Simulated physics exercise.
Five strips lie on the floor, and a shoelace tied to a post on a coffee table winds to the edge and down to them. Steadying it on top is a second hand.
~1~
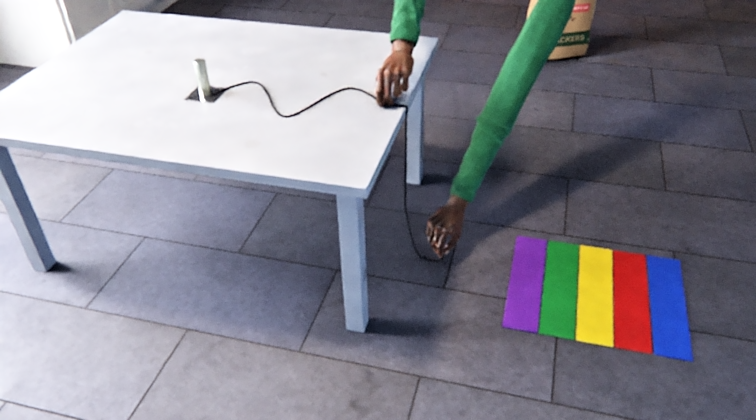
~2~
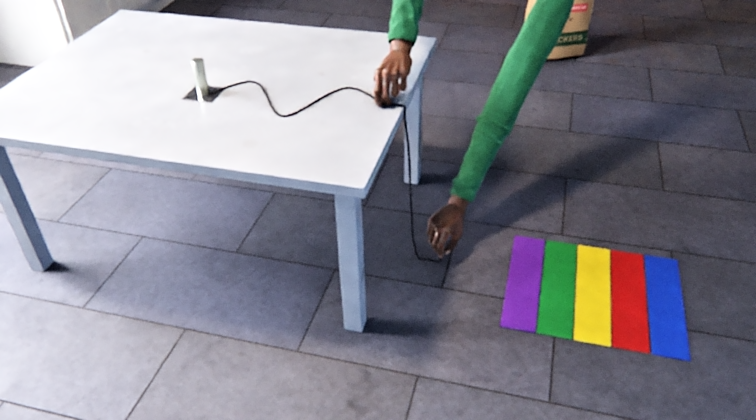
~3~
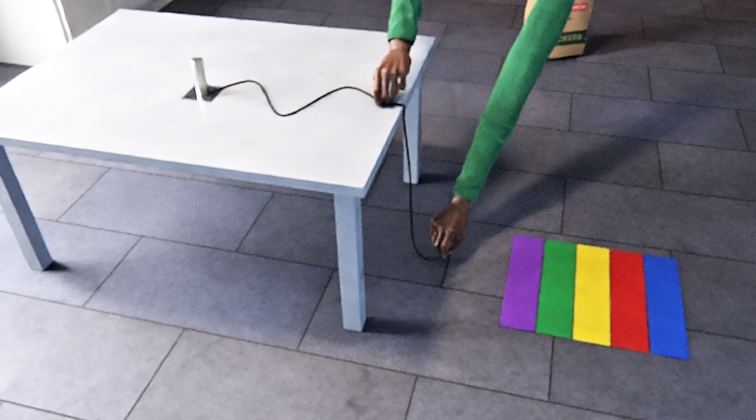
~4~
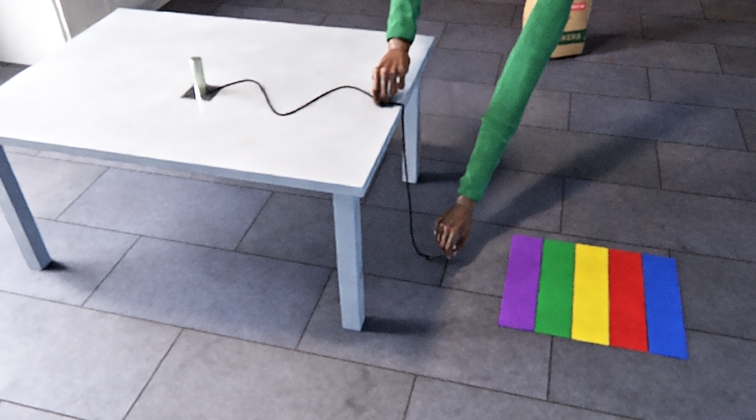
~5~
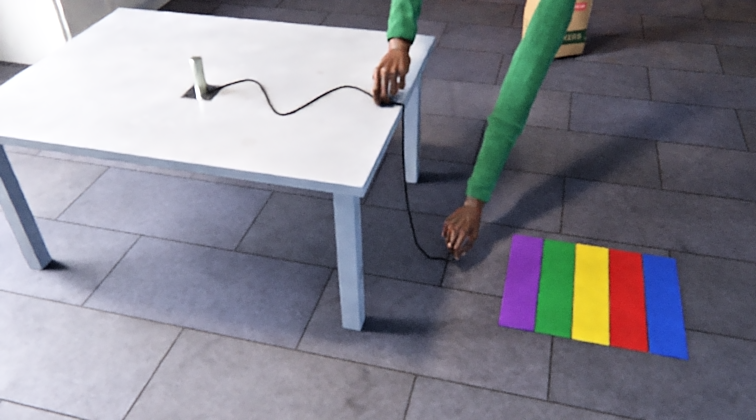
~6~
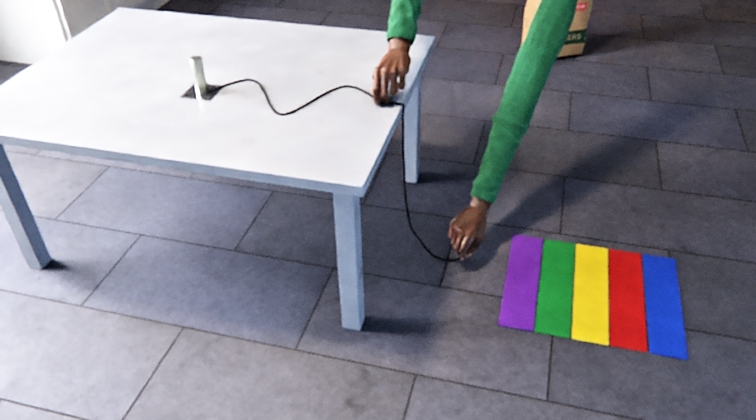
Green-sleeved arms holding a dark cord at a white table's edge, the lower hand shifting slightly right near five coloured strips.
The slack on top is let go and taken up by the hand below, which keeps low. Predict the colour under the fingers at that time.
The blue one.
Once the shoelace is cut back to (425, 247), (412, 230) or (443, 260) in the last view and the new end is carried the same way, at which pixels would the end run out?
In order, it comes to rest around (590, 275), (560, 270) and (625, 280).
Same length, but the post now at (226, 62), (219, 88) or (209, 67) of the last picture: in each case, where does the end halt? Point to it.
First try about (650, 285), second about (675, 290), third about (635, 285).
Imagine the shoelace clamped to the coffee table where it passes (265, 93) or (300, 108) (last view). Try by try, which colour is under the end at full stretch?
It would be red; yellow.
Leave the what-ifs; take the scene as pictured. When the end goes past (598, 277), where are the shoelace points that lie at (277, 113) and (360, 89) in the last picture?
They move to (329, 106) and (407, 149) respectively.
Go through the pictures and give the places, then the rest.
The first picture shows end (443, 253); purple (522, 311); green (558, 318); yellow (595, 324); red (633, 331); blue (671, 337).
The second picture shows end (444, 253); shoelace through (246, 82) (276, 113) (338, 90) (398, 106) (410, 175) (413, 235).
The third picture shows end (447, 253).
The fourth picture shows end (452, 253); shoelace through (245, 80) (274, 112) (336, 89) (396, 105) (406, 173) (412, 234).
The fifth picture shows end (460, 255).
The sixth picture shows end (466, 256); shoelace through (245, 80) (275, 111) (336, 88) (397, 104) (404, 173) (415, 234).
Early on, end near (598, 277); over yellow.
Midway, end near (639, 284); over red.
At the end of the slack, end near (664, 288); over blue. The blue one.
